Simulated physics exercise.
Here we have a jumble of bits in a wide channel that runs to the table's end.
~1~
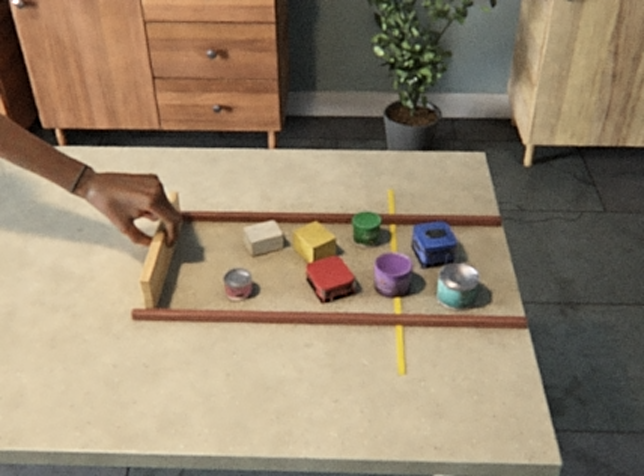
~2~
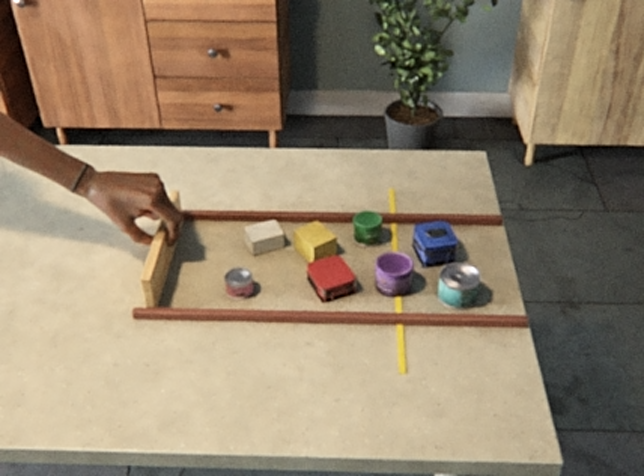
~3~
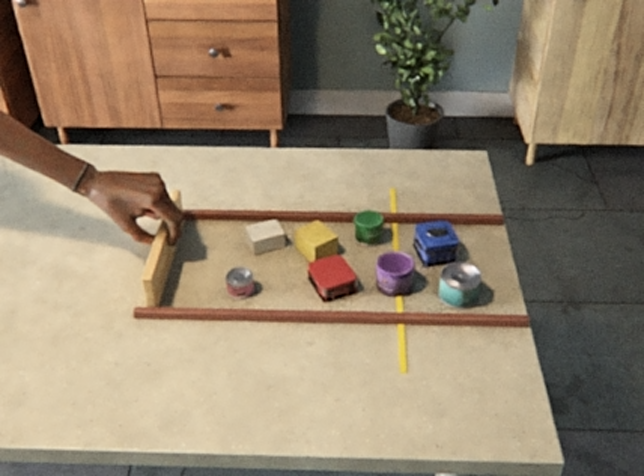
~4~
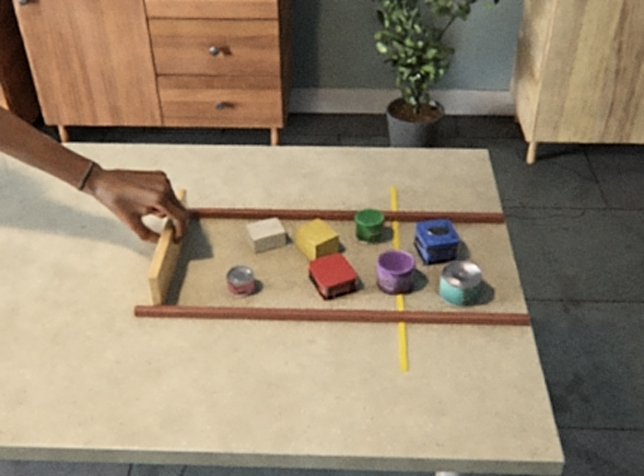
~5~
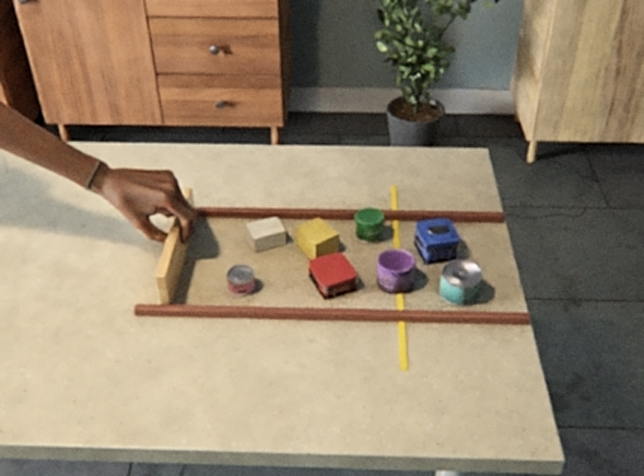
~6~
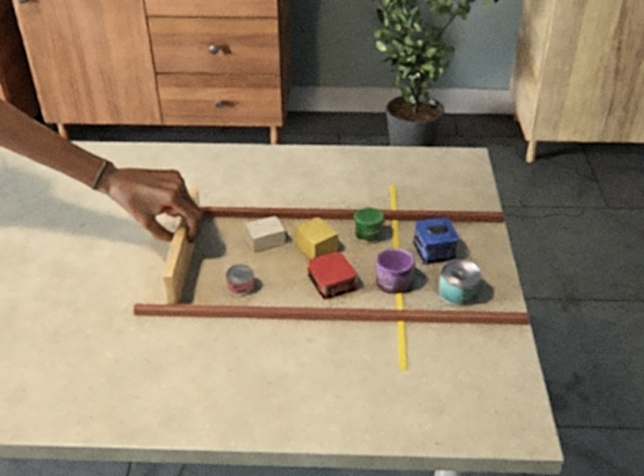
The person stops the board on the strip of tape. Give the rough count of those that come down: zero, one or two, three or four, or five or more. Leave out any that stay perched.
In the end the number that fall off is zero.
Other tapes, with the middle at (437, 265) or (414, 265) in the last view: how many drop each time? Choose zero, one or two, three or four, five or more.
The falls would be one or two; none.
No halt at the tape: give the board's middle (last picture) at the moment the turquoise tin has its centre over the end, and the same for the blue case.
About (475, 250), and (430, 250) for the other.
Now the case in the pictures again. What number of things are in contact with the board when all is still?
It touches 3.
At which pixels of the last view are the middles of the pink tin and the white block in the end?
The pink tin stops around (413, 285); the white block around (413, 242).
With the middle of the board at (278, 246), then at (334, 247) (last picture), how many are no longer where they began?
3 and 6.
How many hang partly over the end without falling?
The number is 0.
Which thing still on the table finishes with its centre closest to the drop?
It is the blue case.
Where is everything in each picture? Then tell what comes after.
In the first picture, turquoise tin (458, 287); blue case (434, 244); purple tub (393, 275); board (163, 248); tape (395, 269).
In the second picture, blue case (435, 244); red case (331, 279).
In the third picture, purple tub (395, 274); white block (265, 237).
In the fourth picture, turquoise tin (460, 284); yellow block (317, 240).
In the fifth picture, blue case (437, 241); pink tin (241, 281).
In the sixth picture, turquoise tin (459, 283); blue case (436, 240); purple tub (395, 271); board (184, 244); tape (397, 264).
Soon after, none off yet; turquoise tin at rest near (459, 283); blue case at rest near (436, 240); purple tub at rest near (395, 271).
Then, none off yet; turquoise tin moving near (470, 285); blue case moving near (443, 241); purple tub moved about its own width near (441, 266).
At rest, the number that fall off is zero.
